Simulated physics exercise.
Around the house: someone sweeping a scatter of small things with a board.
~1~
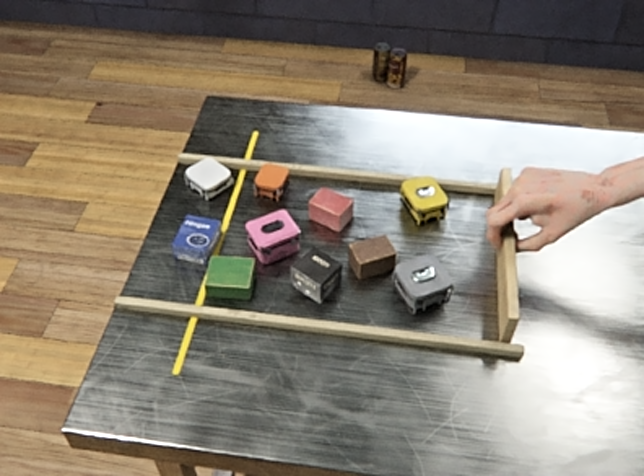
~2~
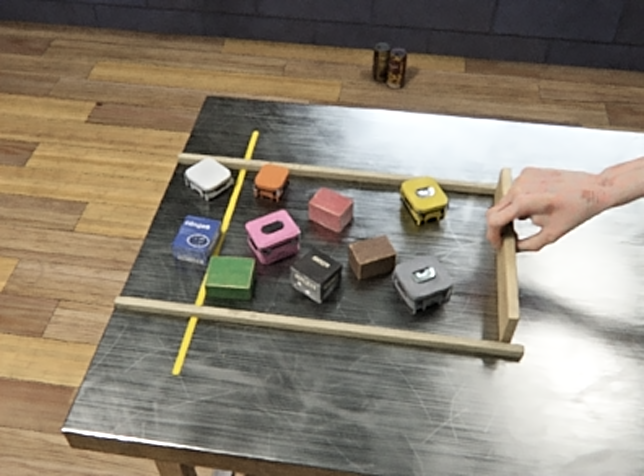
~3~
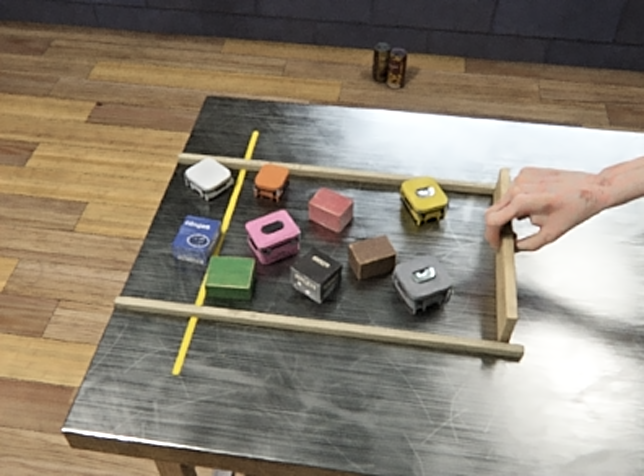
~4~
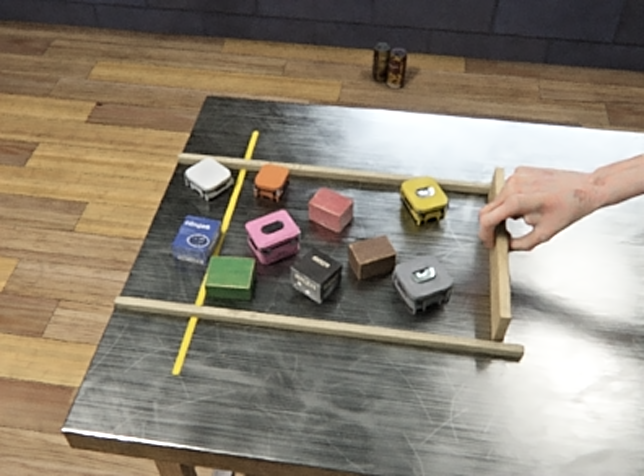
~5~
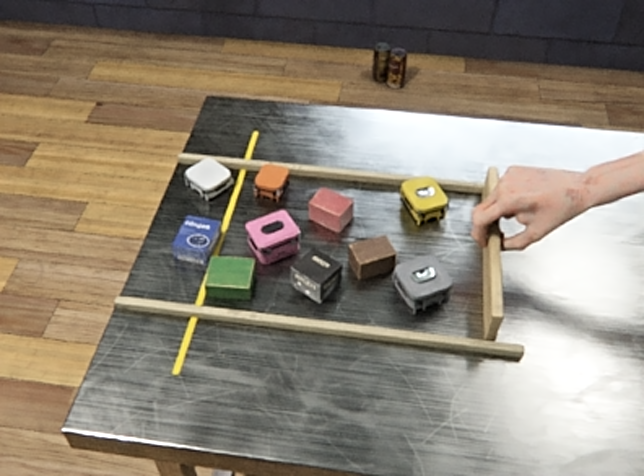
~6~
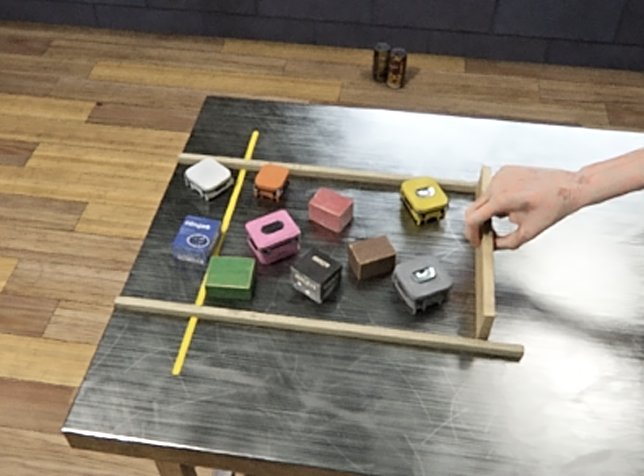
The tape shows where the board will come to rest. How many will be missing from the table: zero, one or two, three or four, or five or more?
The number that fall off is three or four.
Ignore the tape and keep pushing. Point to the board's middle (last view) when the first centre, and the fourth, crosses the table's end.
First at (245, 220), next at (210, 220).
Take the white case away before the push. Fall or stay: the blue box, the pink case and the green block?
The blue box drops off; the pink case holds on; the green block drops off.
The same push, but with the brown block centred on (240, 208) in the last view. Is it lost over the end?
The brown block remains up.
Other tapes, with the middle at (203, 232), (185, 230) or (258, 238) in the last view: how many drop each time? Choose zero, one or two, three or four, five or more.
The falls would be three or four; five or over; not one.
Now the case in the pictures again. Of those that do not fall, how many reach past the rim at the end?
2 of them.
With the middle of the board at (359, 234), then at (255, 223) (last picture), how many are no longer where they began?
The counts are 4 and 10.
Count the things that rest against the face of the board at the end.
That makes 4.
Soon after, none off yet; white case at rest near (209, 180); blue box at rest near (198, 240); green block at rest near (231, 278).
In the end, the number that fall off is three or four; gone, green block, blue box and white case.
